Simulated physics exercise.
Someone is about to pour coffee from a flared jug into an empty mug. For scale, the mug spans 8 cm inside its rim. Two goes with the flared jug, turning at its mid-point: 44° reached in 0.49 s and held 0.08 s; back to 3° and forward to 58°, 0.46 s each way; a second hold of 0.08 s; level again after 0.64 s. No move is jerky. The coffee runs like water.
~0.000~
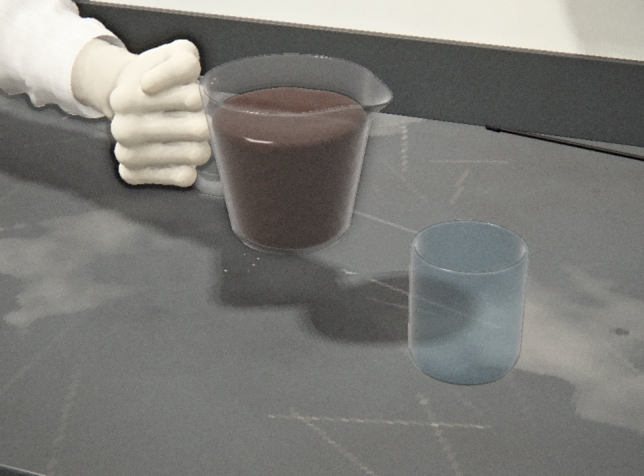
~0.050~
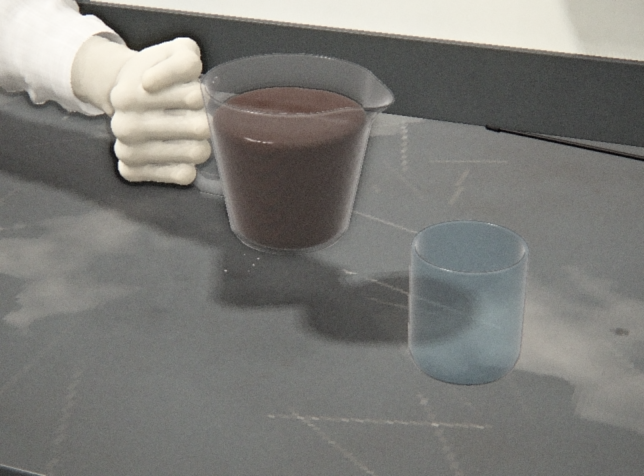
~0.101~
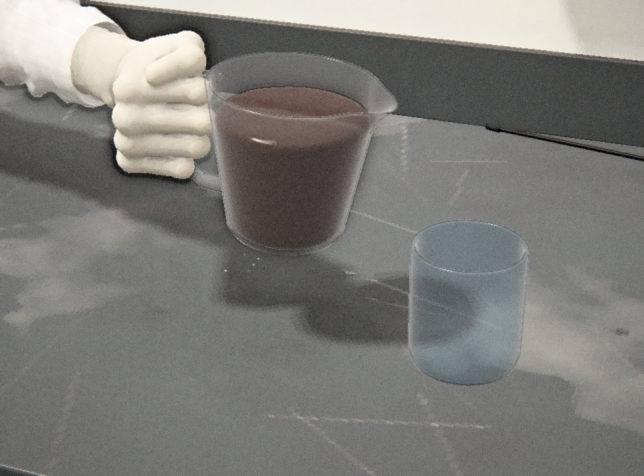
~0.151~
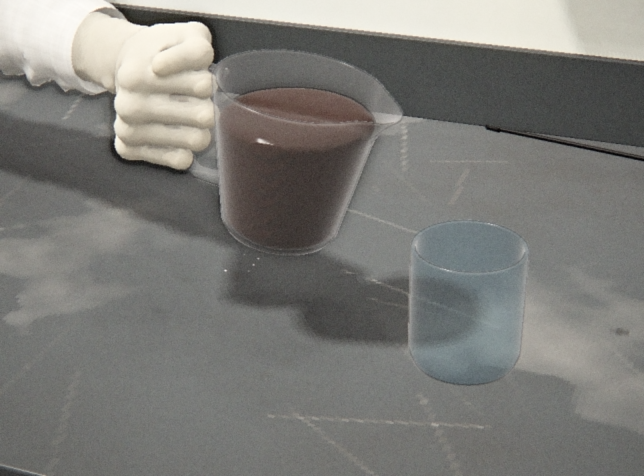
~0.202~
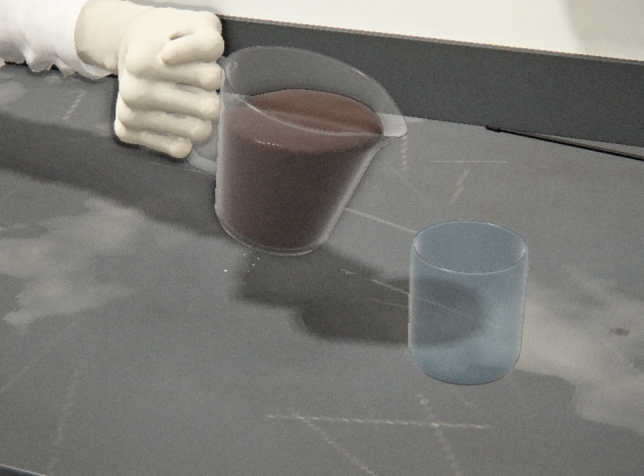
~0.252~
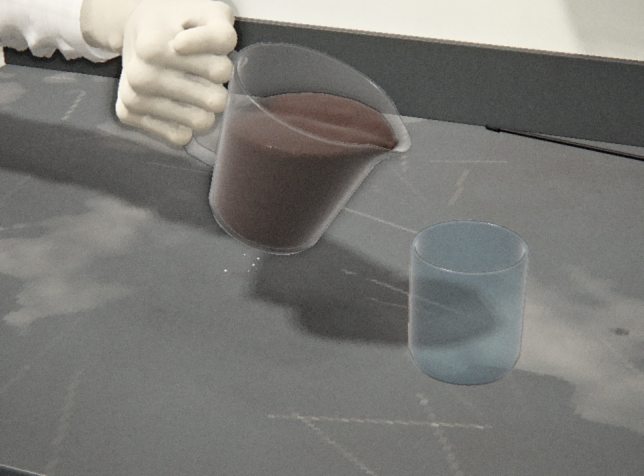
A clear flared jug of dark brown coffee, gripped by a pale-gloved hand at the left, stands over a scuffed dark grey tabletop, seen from slightly above. To its lower right sits an empty, translucent blue mug, with a pale strip along the top edge. The hand rises slightly and moves rightward as the jug gradually tilts right, its coffee shifting toward the spout, while the mug and camera stay still.
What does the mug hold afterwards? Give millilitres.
The mug gets roughly 340 ml.
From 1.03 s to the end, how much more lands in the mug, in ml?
Some 170 ml.
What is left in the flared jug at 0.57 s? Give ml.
About 560 ml.
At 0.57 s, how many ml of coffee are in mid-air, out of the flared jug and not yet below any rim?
Close to 40 ml.
After 0.57 s the tilt is 44° and the mug has 80 ml, the flared jug 555 ml, and 0 ml is on the work surface.
After 1.03 s the tilt is 3° and the mug has 165 ml, the flared jug 510 ml, and 0 ml is on the work surface.
After 1.57 s the tilt is 58° and the mug has 230 ml, the flared jug 405 ml, and 5 ml is on the work surface.
After 2.03 s the tilt is 11° and the mug has 340 ml, the flared jug 325 ml, and 15 ml is on the work surface.
In the end the mug has 340 ml, the flared jug 325 ml, and 15 ml is on the work surface.
